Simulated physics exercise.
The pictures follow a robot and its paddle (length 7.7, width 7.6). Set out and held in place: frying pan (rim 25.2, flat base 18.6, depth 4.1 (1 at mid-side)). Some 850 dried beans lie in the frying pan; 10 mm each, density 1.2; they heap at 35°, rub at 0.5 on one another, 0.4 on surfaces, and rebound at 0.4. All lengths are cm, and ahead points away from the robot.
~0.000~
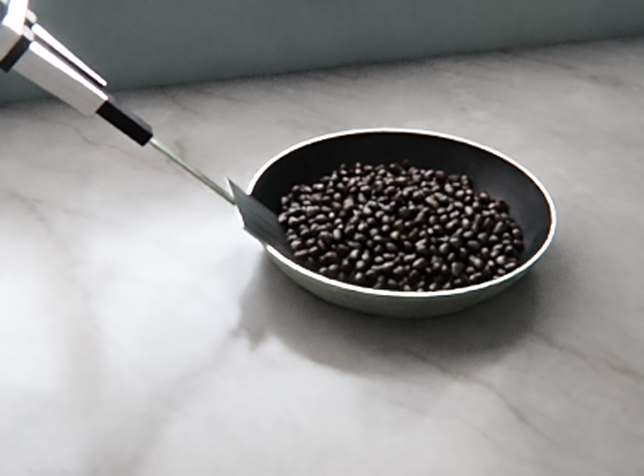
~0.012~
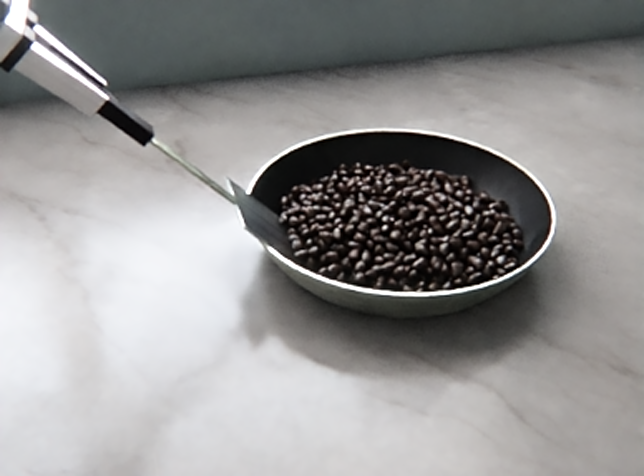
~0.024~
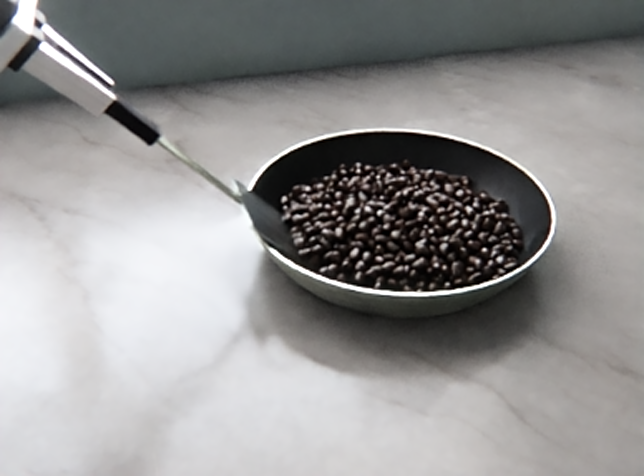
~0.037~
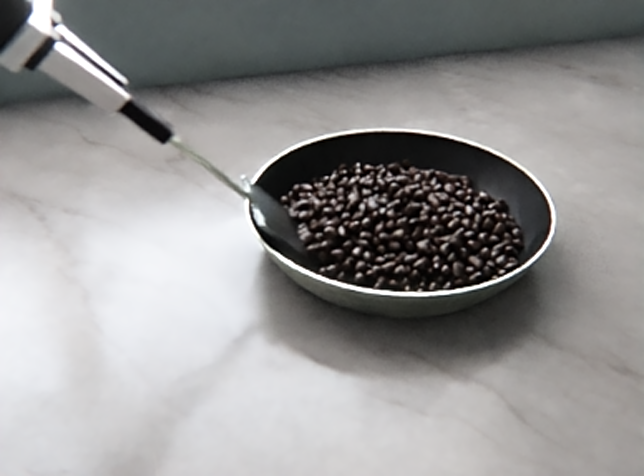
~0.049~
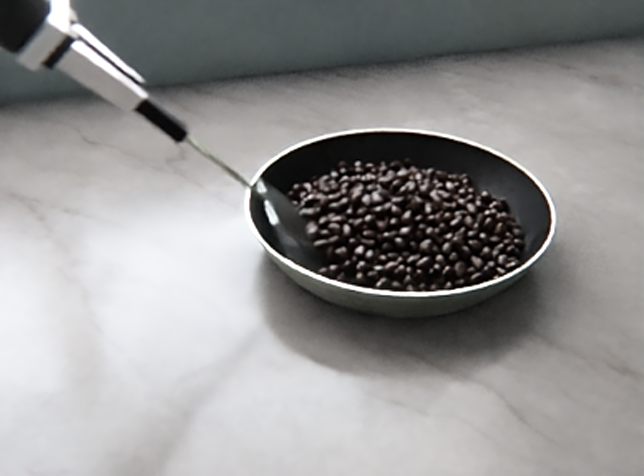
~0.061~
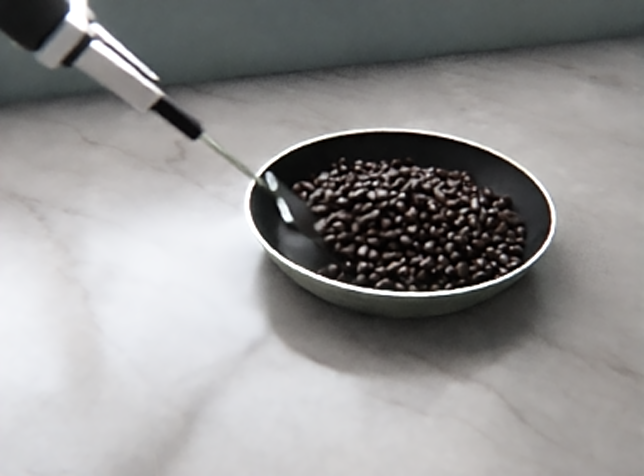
A robot arm slides a paddle rightward into a frying pan, nudging the dark beans slightly.
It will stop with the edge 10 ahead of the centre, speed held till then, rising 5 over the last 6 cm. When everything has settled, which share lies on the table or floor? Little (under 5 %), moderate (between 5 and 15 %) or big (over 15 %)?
Share on the table or floor: Big (over 15 %).
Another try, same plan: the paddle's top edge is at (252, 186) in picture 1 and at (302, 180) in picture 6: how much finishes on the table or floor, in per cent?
About 25 per cent.
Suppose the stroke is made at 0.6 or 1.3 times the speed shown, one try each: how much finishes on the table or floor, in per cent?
Some 20 and 30 per cent.
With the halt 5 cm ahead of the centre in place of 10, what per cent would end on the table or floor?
Then about 10 per cent.
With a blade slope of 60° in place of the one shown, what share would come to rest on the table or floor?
It would be near 25 per cent.
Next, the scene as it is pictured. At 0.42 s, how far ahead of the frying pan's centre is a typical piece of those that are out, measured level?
About 26 cm.
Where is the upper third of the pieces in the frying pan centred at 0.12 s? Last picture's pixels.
At about (420, 206).
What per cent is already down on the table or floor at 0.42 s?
Some 10 per cent.
After 0.12 s, sloping 48°, highest piece 6 above the table; 851 in the frying pan.
After 0.19 s, sloping 48°, highest piece 7 above the table; 851 in the frying pan.
After 0.42 s, sloping 48°, highest piece 14 above the table; 645 in the frying pan, 95 on the table or floor, 111 on the blade or in flight.
After 1.47 s, sloping 48°, highest piece 5 above the table; 645 in the frying pan, 206 on the table or floor.
At rest, 645 in the frying pan, 206 on the table or floor. That is 24 % on the table or floor.
